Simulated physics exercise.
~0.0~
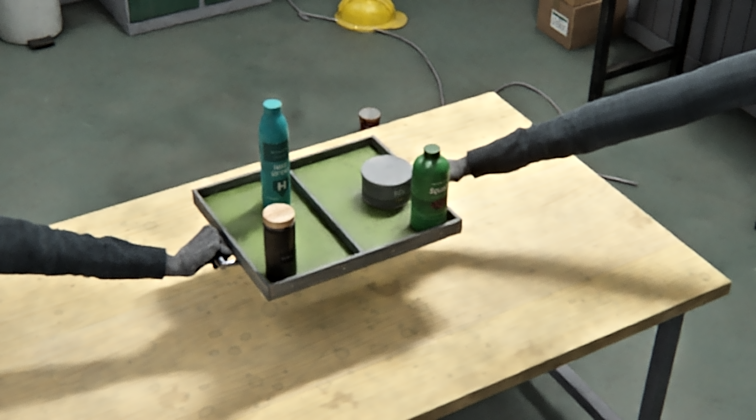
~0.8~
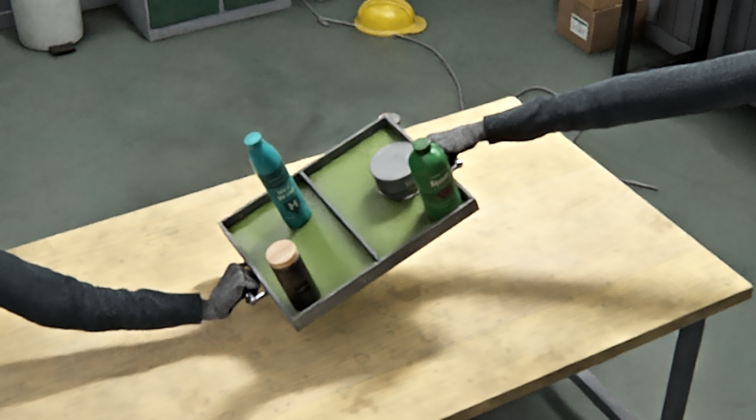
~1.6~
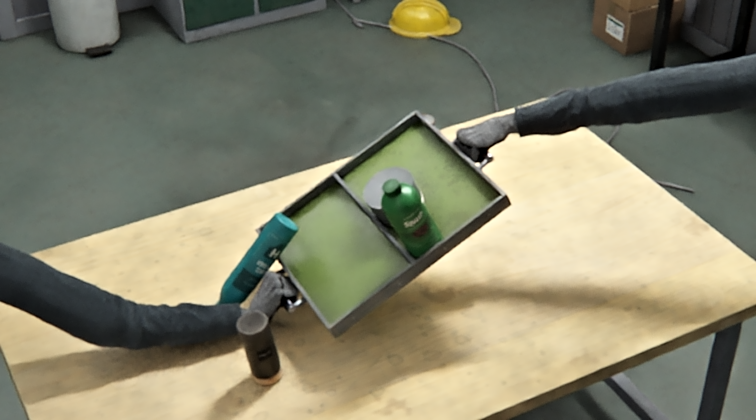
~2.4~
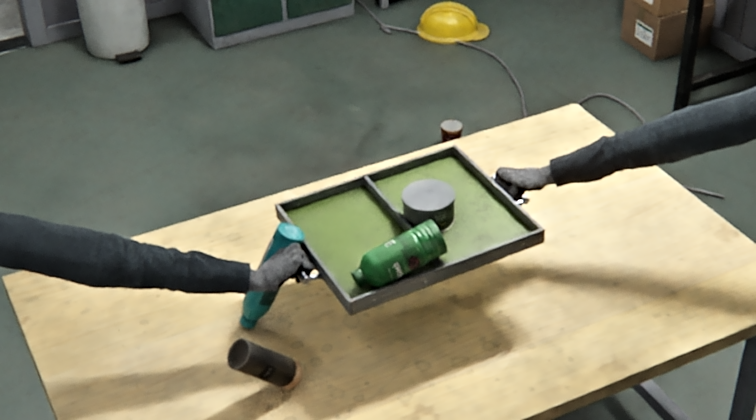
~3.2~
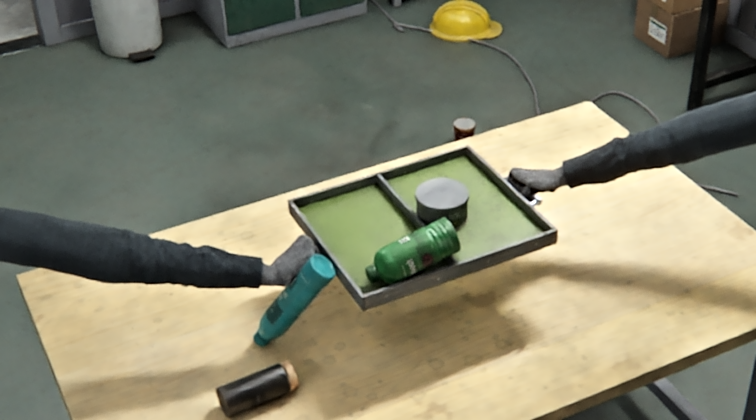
Over a wooden table, two hands tilt a tray left, spilling two containers and toppling another.
